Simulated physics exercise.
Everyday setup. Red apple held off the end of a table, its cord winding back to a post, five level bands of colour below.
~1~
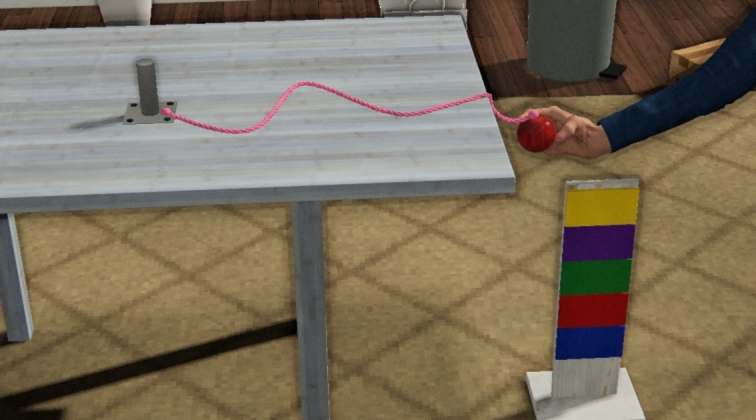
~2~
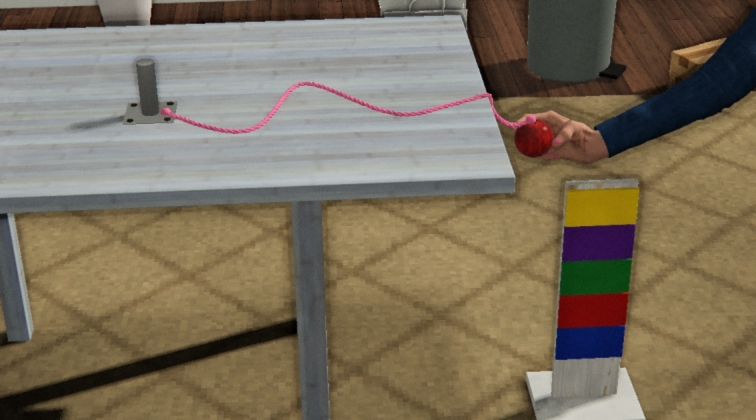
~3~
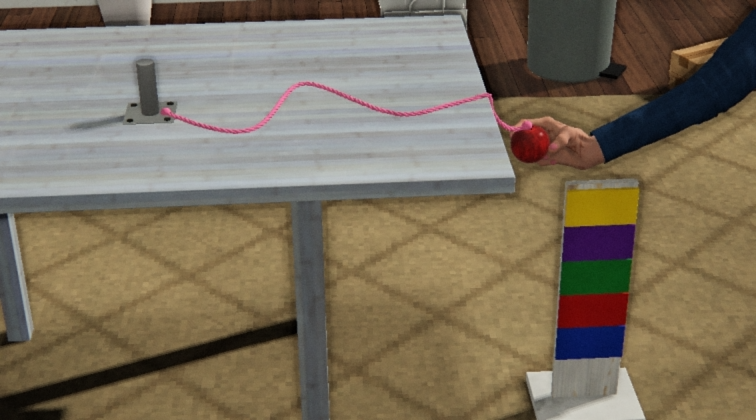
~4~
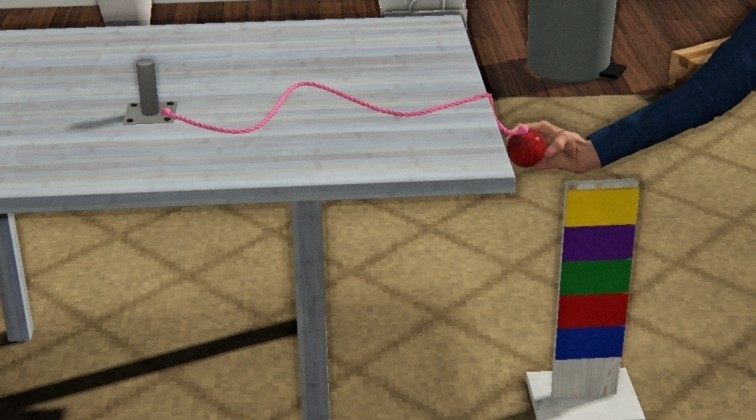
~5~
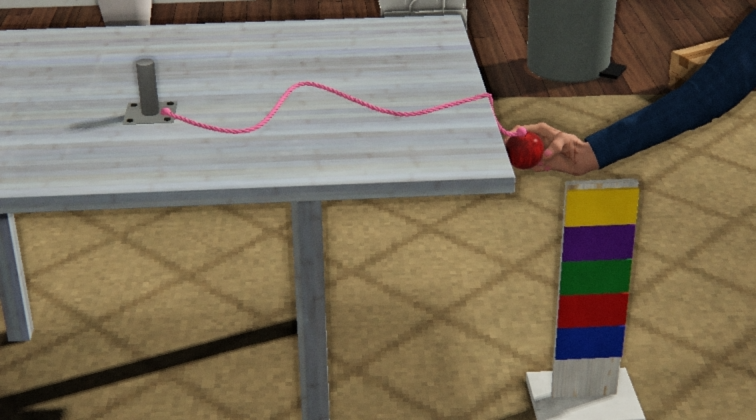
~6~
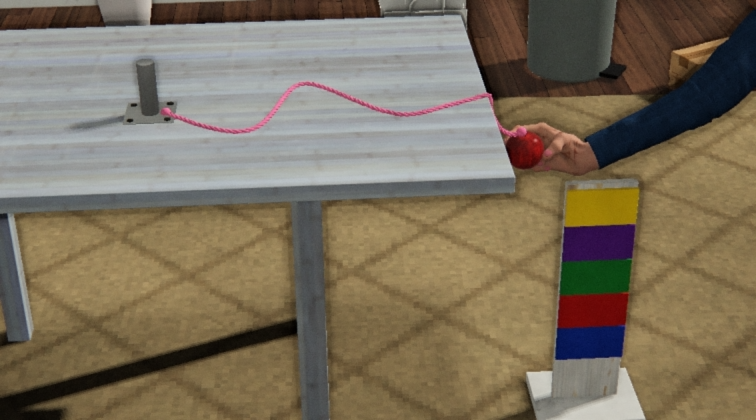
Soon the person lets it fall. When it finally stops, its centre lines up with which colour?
Green.
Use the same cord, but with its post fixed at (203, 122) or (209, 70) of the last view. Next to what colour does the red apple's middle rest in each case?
Try one - red; try two - red.
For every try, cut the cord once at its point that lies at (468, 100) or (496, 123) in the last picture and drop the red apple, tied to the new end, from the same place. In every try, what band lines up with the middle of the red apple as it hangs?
In order, the results are yellow and purple.
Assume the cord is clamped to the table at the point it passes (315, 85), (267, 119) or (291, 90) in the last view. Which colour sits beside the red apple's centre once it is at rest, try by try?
Taking the three tries in turn, you'd get yellow, purple and yellow.
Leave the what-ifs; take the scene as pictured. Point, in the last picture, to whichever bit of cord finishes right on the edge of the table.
That would be the bit at (378, 109).
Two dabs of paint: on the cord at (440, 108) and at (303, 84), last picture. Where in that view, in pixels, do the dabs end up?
Point one: (491, 167); point two: (390, 103).
Soon after, apple near (485, 260); level with purple.
After that, apple near (488, 287); level with green.
In the end, apple near (488, 285); level with green. Its centre hangs level with the green band.
